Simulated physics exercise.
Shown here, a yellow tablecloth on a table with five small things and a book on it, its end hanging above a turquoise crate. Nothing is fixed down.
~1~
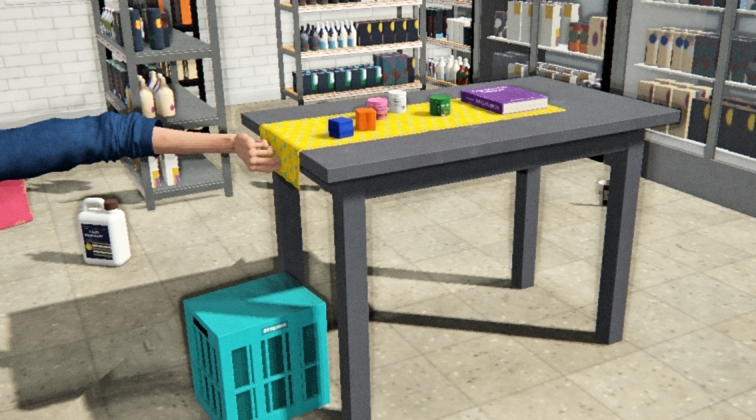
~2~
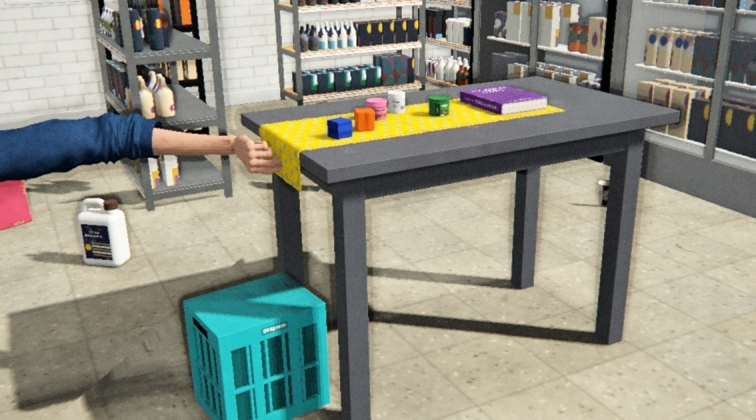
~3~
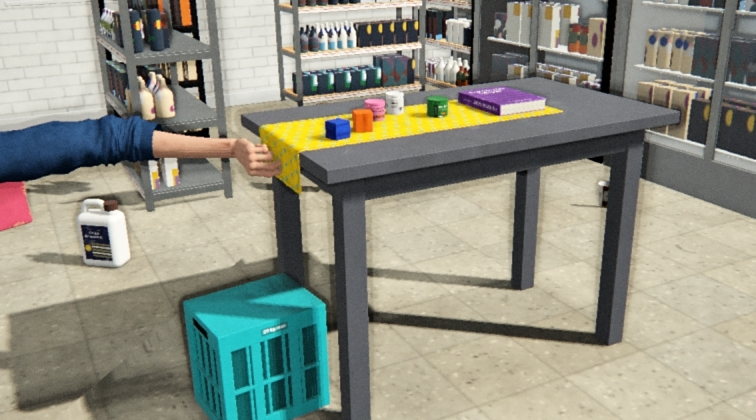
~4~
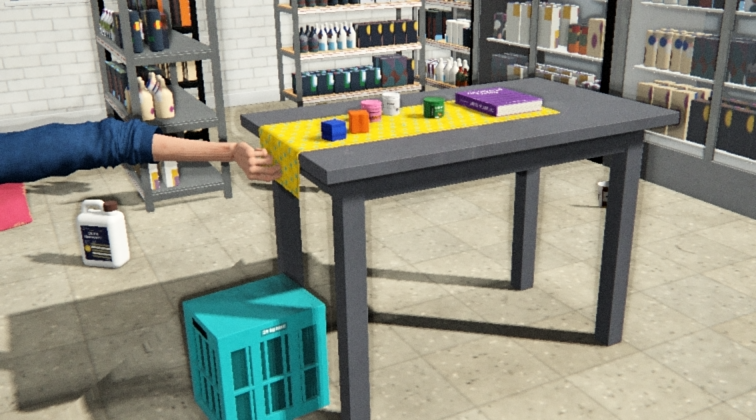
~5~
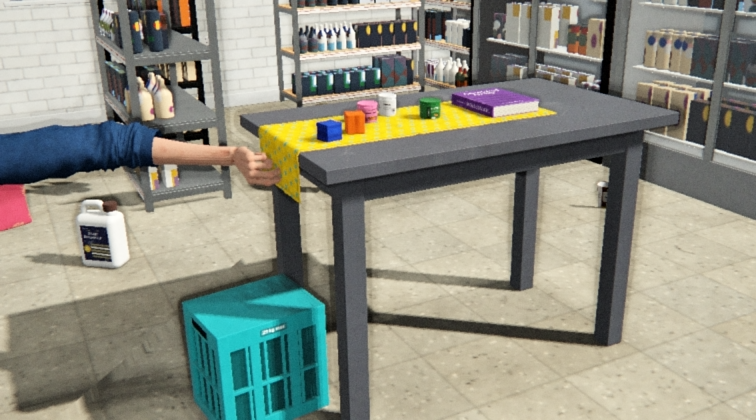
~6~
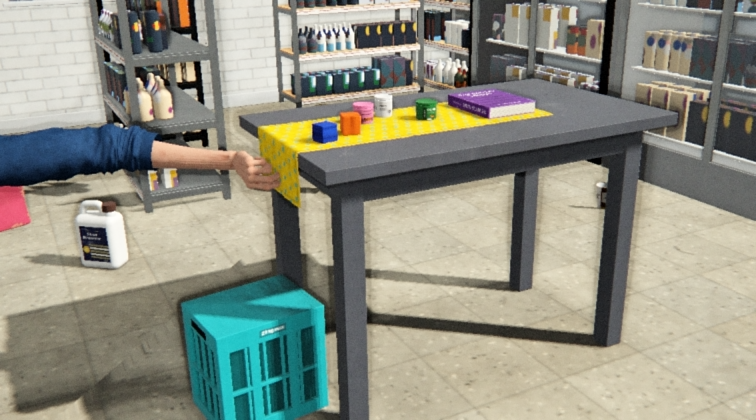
To begin with, a hand at the left grips the end of a yellow cloth lying on a gray table, with small cubes, pots and a purple book on it. The hand then draws the cloth slightly down over the edge above a turquoise crate, and the objects shift a little left with it.
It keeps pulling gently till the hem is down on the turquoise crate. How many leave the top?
The table loses three.
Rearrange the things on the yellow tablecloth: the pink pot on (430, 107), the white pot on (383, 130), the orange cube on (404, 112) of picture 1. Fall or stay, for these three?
The pink pot survives; the white pot falls; the orange cube keeps its place on top.
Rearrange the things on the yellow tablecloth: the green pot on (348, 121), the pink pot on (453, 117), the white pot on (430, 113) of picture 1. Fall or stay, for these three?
The green pot comes down, the pink pot holds on, the white pot holds on.
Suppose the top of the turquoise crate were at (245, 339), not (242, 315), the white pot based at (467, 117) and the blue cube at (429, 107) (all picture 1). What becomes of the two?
The white pot survives; the blue cube keeps its place on top.
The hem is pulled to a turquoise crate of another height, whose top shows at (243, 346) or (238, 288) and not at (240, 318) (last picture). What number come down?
It would be 4 and 2.
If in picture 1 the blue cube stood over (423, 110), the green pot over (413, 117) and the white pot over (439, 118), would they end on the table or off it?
The blue cube holds on; the green pot survives; the white pot survives.
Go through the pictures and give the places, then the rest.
In the first frame, hem (301, 191); blue cube (341, 119); orange cube (365, 110); pink pot (378, 100); white pot (397, 92); green pot (440, 97); top of the crate (242, 315).
In the second frame, hem (301, 192); blue cube (339, 119).
In the third frame, hem (302, 195); orange cube (362, 111).
In the fourth frame, hem (300, 200); pink pot (371, 102); top of the crate (242, 317).
In the fifth frame, hem (301, 204); white pot (387, 95).
In the sixth frame, hem (301, 208); blue cube (324, 123); orange cube (350, 114); pink pot (363, 104); white pot (383, 96); green pot (426, 101).
Soon after, hem near (280, 230); blue cube gone.
After that, hem near (282, 281); blue cube and orange cube gone.
And then, hem on the crate; blue cube, orange cube and pink pot gone.
In the end, hem on the crate; blue cube, orange cube and pink pot gone. The count of fallen things is three.
